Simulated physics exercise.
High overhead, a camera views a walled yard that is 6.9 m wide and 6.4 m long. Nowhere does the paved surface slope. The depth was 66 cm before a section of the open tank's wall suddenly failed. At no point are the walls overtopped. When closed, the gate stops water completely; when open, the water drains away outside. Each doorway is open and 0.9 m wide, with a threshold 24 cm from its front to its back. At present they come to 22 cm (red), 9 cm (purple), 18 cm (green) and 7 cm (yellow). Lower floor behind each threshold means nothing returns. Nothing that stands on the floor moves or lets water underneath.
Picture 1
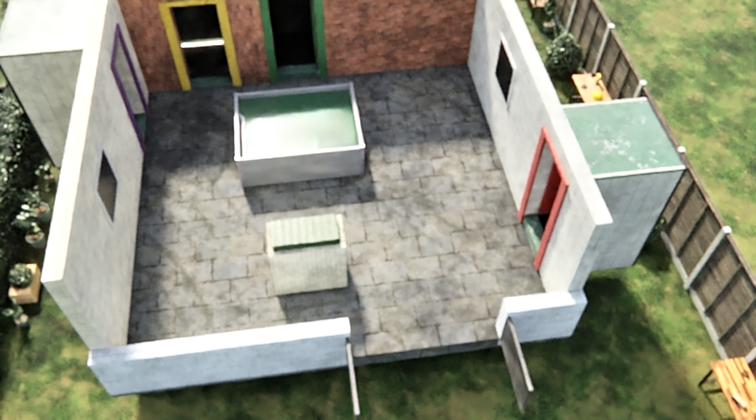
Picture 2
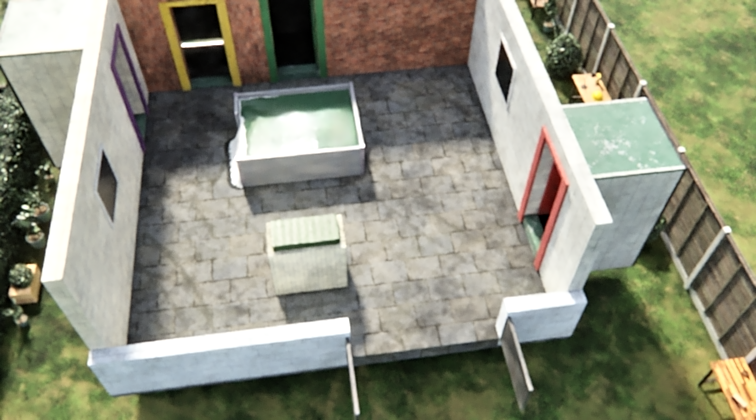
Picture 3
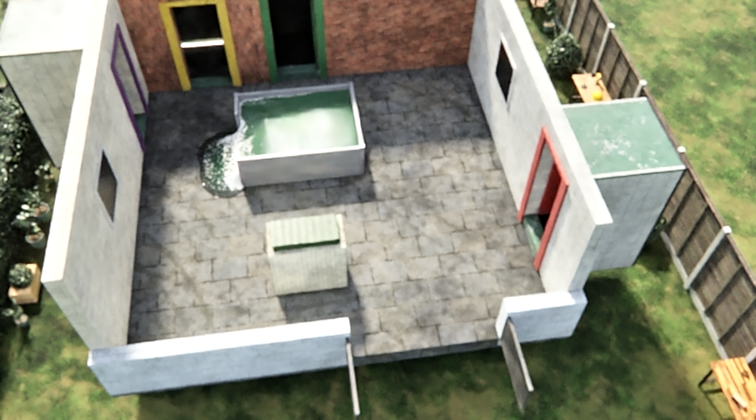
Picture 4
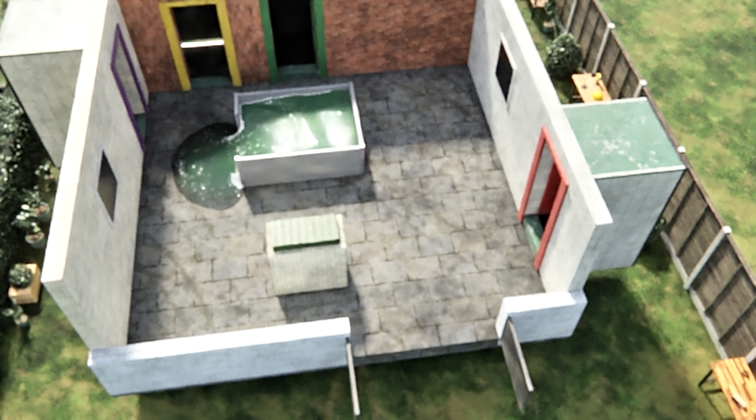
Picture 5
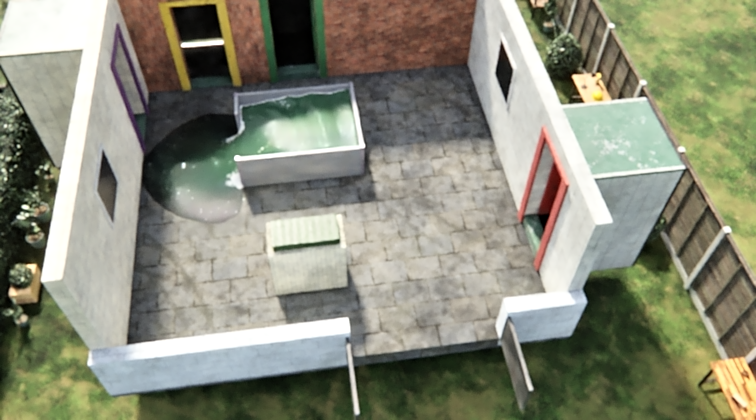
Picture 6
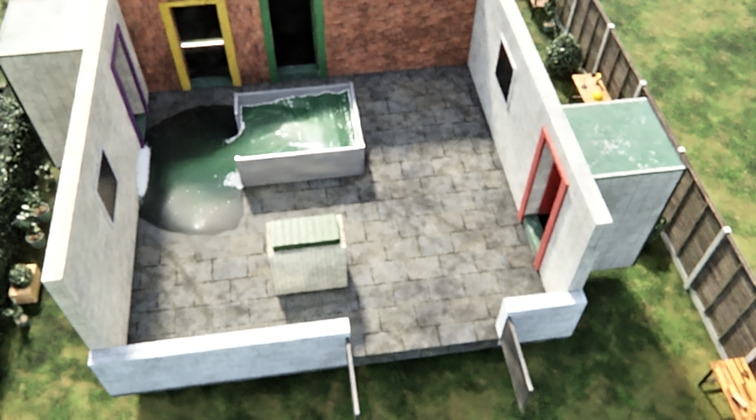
At first, still greenish water fills an open tank in a walled, paved yard seen from above. Then water pours out at the tank's left side and spreads over the paving in a widening, rounded pool, which extends leftward and toward the viewer, nearing the purple door, as the tank's level drops slightly.
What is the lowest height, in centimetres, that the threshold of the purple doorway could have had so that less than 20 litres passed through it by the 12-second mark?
About 20 cm.
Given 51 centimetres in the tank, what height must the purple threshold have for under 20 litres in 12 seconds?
Roughly 14.0 centimetres would do it.
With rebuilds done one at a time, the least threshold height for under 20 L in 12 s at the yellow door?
At yellow, roughly 7.5 cm.
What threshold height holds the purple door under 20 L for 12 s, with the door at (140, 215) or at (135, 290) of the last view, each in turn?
26 and 7.0 cm.
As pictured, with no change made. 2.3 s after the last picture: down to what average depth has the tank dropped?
I'd put it near 25 cm.
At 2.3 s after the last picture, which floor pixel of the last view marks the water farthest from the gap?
Pixel: About (125, 372).
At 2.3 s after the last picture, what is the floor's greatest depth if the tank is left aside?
Max depth: Around 30 cm.
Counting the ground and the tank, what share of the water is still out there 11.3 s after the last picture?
What remains is some 86 per cent of the water.
Then, 0.7 s after the last picture water covers 15 % of the floor, deepest (39 cm) near (151, 178); 21 cm at the purple door, 17 litres in over its 9 cm threshold.
Then, 2.3 s after the last picture water covers 35 % of the floor, deepest (30 cm) near (126, 361); 17 cm at the purple door, 100 litres in over its 9 cm threshold.
Then, 11.3 s after the last picture water covers 100 % of the floor, deepest (8 cm) near (512, 199); 5 cm at the purple door, 141 litres in over its 9 cm threshold.
At the purple door as built, the water peaked near 22 cm, 1.1 s after the last picture.
With a threshold of 18 cm, 29 litres would have come in within the 12 s; with 24 cm, 6 litres. So under 20 litres takes about 20 cm.
